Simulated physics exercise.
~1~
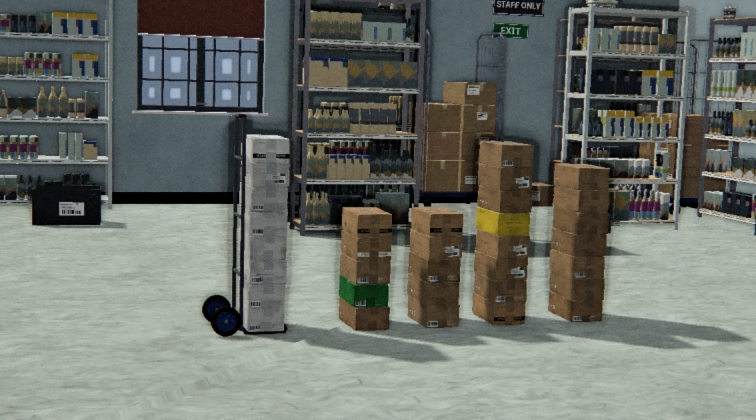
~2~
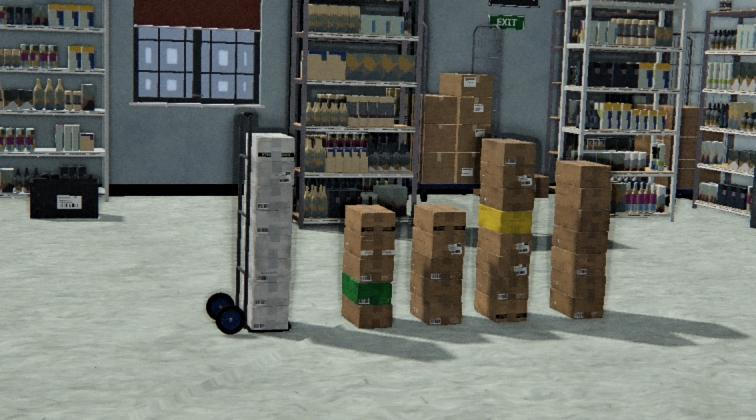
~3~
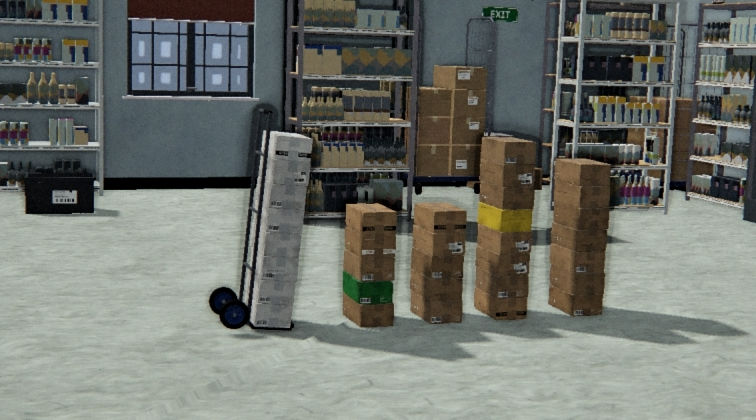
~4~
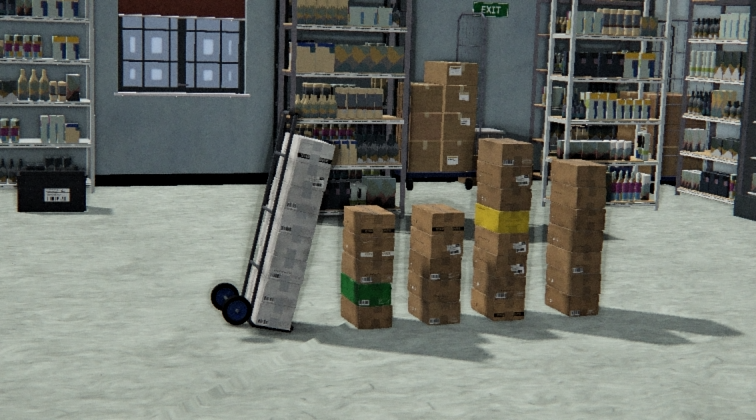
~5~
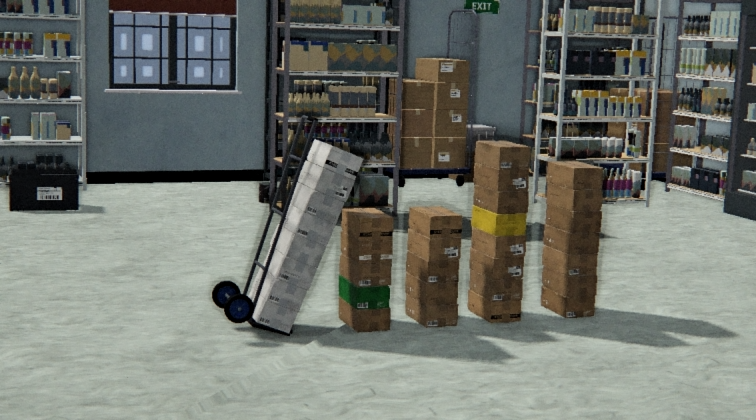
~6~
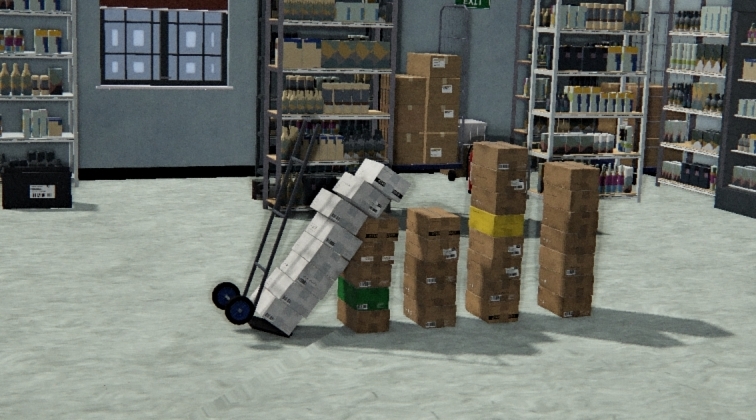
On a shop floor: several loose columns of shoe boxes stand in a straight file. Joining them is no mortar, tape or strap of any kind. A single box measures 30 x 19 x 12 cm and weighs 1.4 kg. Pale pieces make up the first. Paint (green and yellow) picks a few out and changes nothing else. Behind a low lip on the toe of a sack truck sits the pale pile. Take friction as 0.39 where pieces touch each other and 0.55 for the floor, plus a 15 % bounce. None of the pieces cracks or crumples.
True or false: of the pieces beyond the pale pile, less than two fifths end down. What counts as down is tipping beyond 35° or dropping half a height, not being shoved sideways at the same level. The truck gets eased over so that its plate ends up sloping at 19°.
False.
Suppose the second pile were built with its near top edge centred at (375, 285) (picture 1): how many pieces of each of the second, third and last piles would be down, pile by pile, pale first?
The tally would be second 0, then third 0, then last 0.
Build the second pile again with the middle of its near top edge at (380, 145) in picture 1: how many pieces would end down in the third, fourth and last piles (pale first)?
Down by pile: Third 5, fourth 8, last 7.
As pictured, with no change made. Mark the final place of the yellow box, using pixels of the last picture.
In the final image its middle is around (584, 265).
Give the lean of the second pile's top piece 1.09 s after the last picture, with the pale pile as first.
The top piece is some 40 degrees from upright.
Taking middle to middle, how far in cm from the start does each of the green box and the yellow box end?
Green ends up 20 cm away; yellow ends up 65 cm away.
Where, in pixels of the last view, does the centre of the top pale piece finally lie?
Roughly at (466, 251).
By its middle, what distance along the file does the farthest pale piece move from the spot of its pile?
Roughly 115 centimetres.
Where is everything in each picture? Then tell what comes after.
In the first frame (each place is the centre of the face we see best; the camera moves round a little), truck frame (244, 160) 0° forward; green box (372, 296); yellow box (514, 225); the others all in place.
Truck frame (249, 159) 0° forward; yellow box (517, 222), in the second frame.
Truck frame (266, 156) 5° forward, top of the pale pile leaning 5°; yellow box (517, 221); the others all in place, in the third frame.
Truck frame (286, 157) 12° forward, top of the pale pile leaning 13°; yellow box (514, 222); the others all in place, in the fourth frame.
Truck frame (302, 161) 18° forward, top of the pale pile leaning 22°; yellow box (511, 225); the others all in place, in the fifth frame.
Truck frame (305, 164) 19° forward, top of the pale pile leaning 34°; green box (373, 299); yellow box (509, 226); 2 have shifted, in the sixth frame.
Then, 0.31 s later than the last frame, 8 of the pale pile down; none of the 25 other boxes down, 6 disturbed; green box tilted 11°.
Then, 1.09 s later than the last frame, 8 of the pale pile down; 4 of the 25 other boxes down; green box tilted 45°; yellow box tilted 9°.
Then, 1.73 s later than the last frame, 8 of the pale pile down; 17 of the 25 other boxes down; green box tilted 51°, 44 mm lower; yellow box tilted 41°, 12 cm lower.
Then, 2.23 s later than the last frame, 7 of the pale pile down; 23 of the 25 other boxes down; yellow box tilted 62°, 28 cm lower; green box tilted 51°, 45 mm lower.
When it is over, 7 of the pale pile down; 23 of the 25 other boxes down; yellow box tilted 56°, 29 cm lower; green box tilted 51°, 46 mm lower. That is 92 per cent. In pixels of the last frame, middles, yellow box near (584, 265), green box near (392, 299).
